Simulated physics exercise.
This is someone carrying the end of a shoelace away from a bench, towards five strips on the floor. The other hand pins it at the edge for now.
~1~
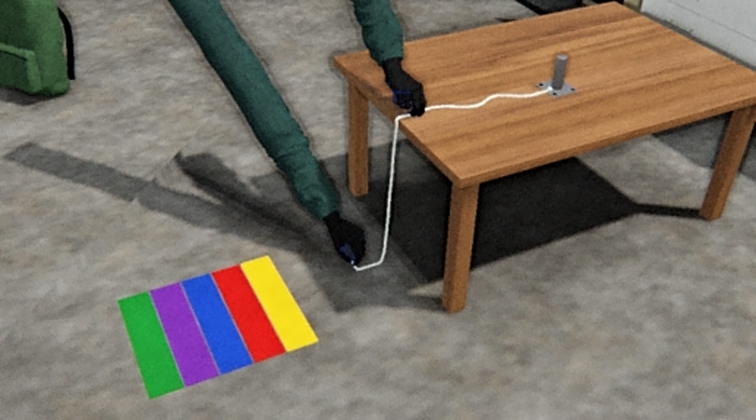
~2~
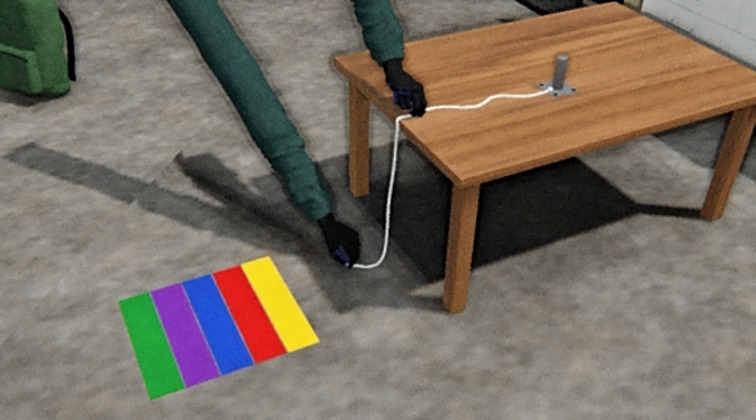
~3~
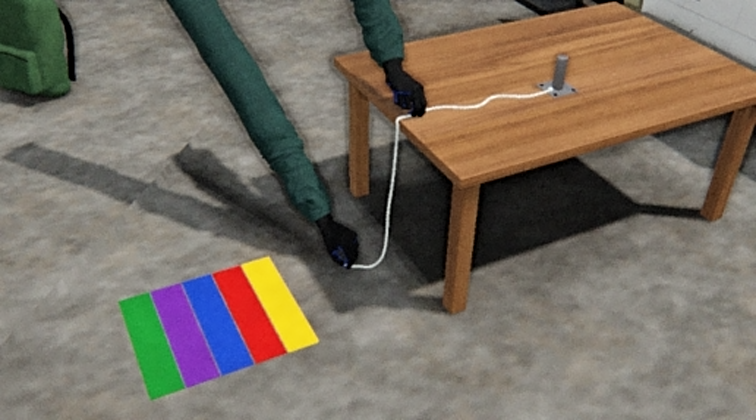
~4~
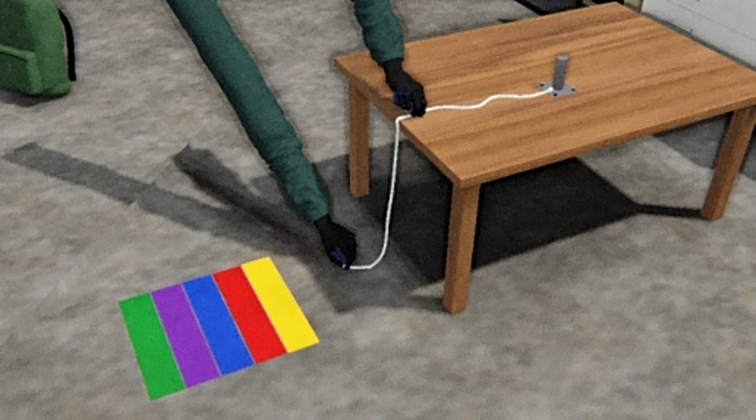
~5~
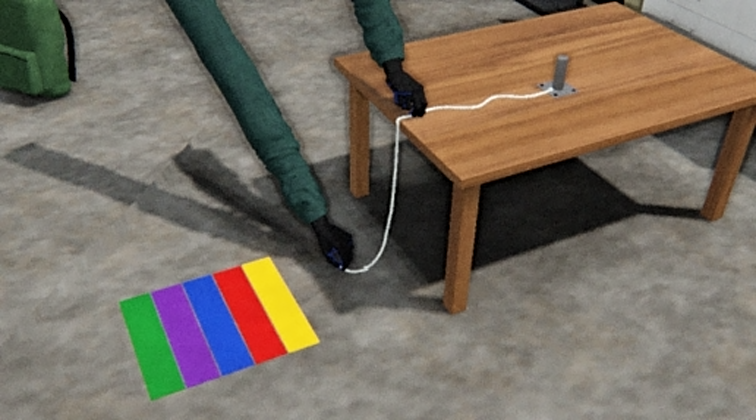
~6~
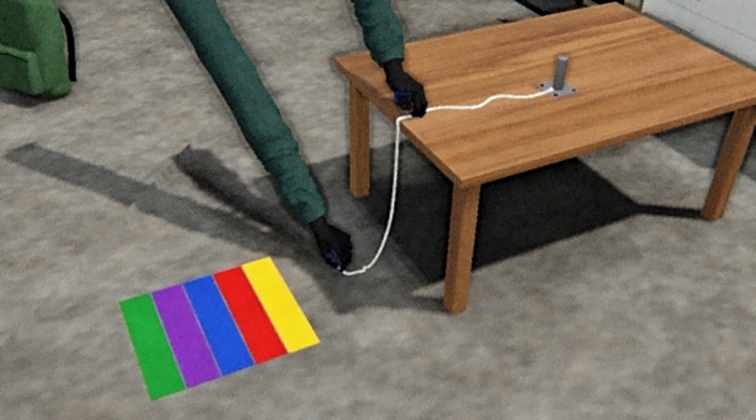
A person in dark green sleeves and black gloves reaches in from the top over a grey, rough floor, seen from above at an angle, beside a brown wooden bench on the right. A white shoelace runs from a small metal post across the benchtop and over its edge, near five coloured strips, green, purple, blue, red and yellow. One hand pins it there while the lower hand draws its end slightly left, the camera still.
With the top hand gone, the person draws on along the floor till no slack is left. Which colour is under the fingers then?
The end stops over the red strip.
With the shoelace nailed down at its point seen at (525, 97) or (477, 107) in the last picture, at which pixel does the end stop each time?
About (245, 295) and (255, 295).
Soon after, end near (299, 280); short of the strips.
Then, end near (266, 291); over yellow.
At full stretch, end near (246, 297); over red. It gets as far as the red strip.
